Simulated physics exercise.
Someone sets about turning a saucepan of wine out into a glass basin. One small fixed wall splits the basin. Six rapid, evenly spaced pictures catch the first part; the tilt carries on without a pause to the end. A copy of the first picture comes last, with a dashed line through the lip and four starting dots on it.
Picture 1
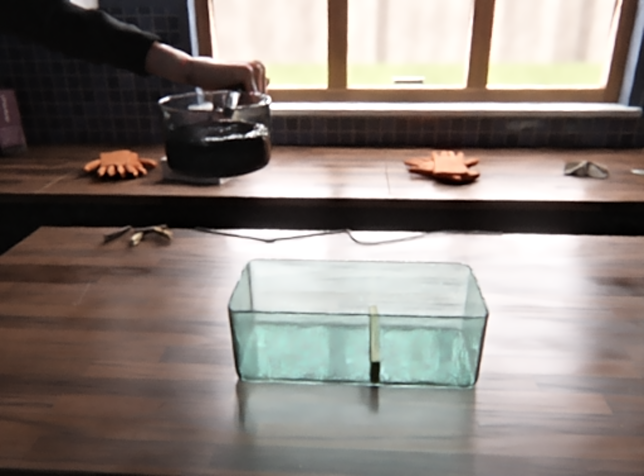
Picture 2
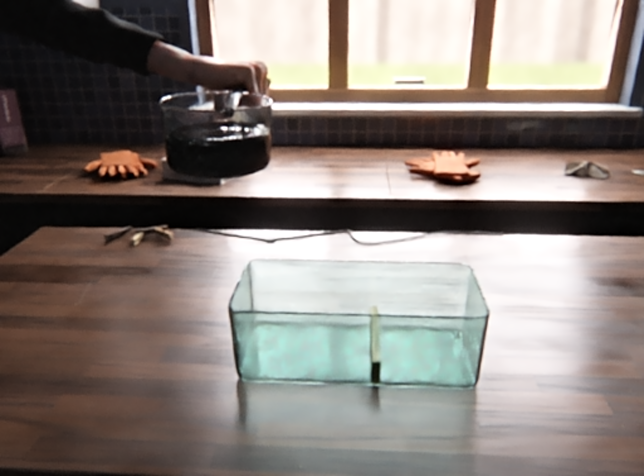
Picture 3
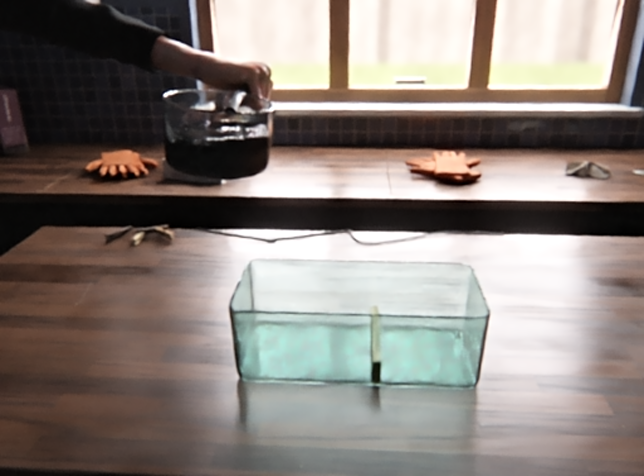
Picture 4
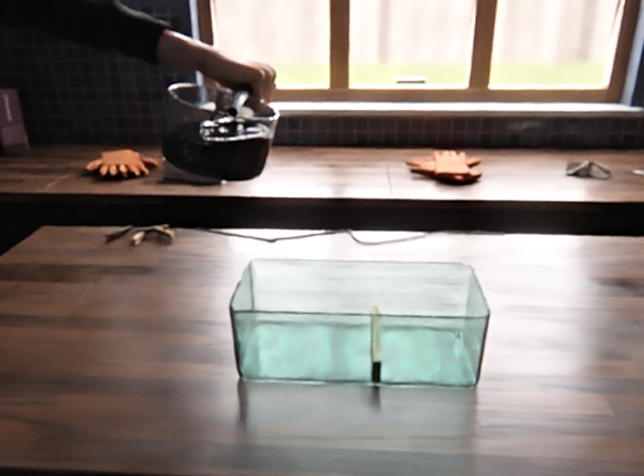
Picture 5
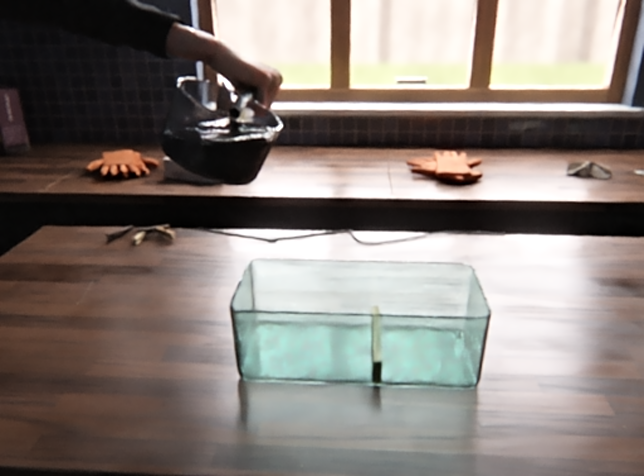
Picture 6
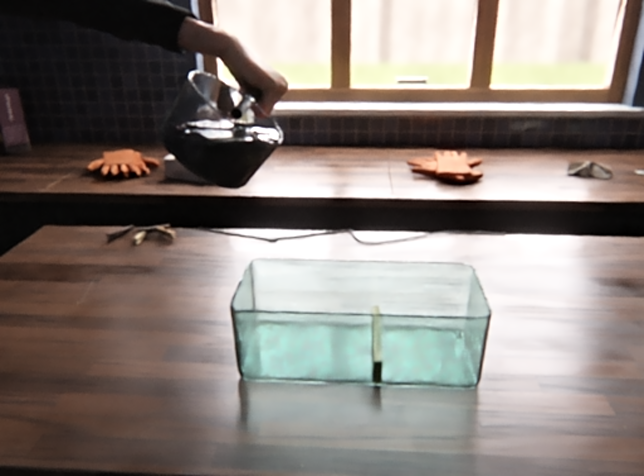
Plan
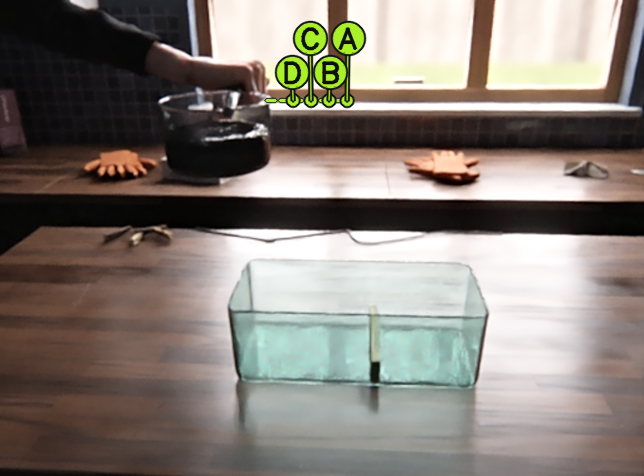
In a dim kitchen, a hand lifted a clear pot of dark liquid off the counter by the window and tilted it steadily to the right, while a glass basin sat still in front.
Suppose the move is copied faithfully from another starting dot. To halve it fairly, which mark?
Dot B.
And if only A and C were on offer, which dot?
That would be C.
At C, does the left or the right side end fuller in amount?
The left side.
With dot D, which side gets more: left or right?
The left side.
In lime, A at (347, 100); B at (329, 100); C at (311, 100); D at (293, 100).
With A, about 19 % ends left of the wall and 79 % right of it.
With B, about 46 % ends left of the wall and 52 % right of it.
With C, about 70 % ends left of the wall and 28 % right of it; 3 % is lost outside.
With D, about 90 % ends left of the wall and 7 % right of it; 4 % is lost outside.
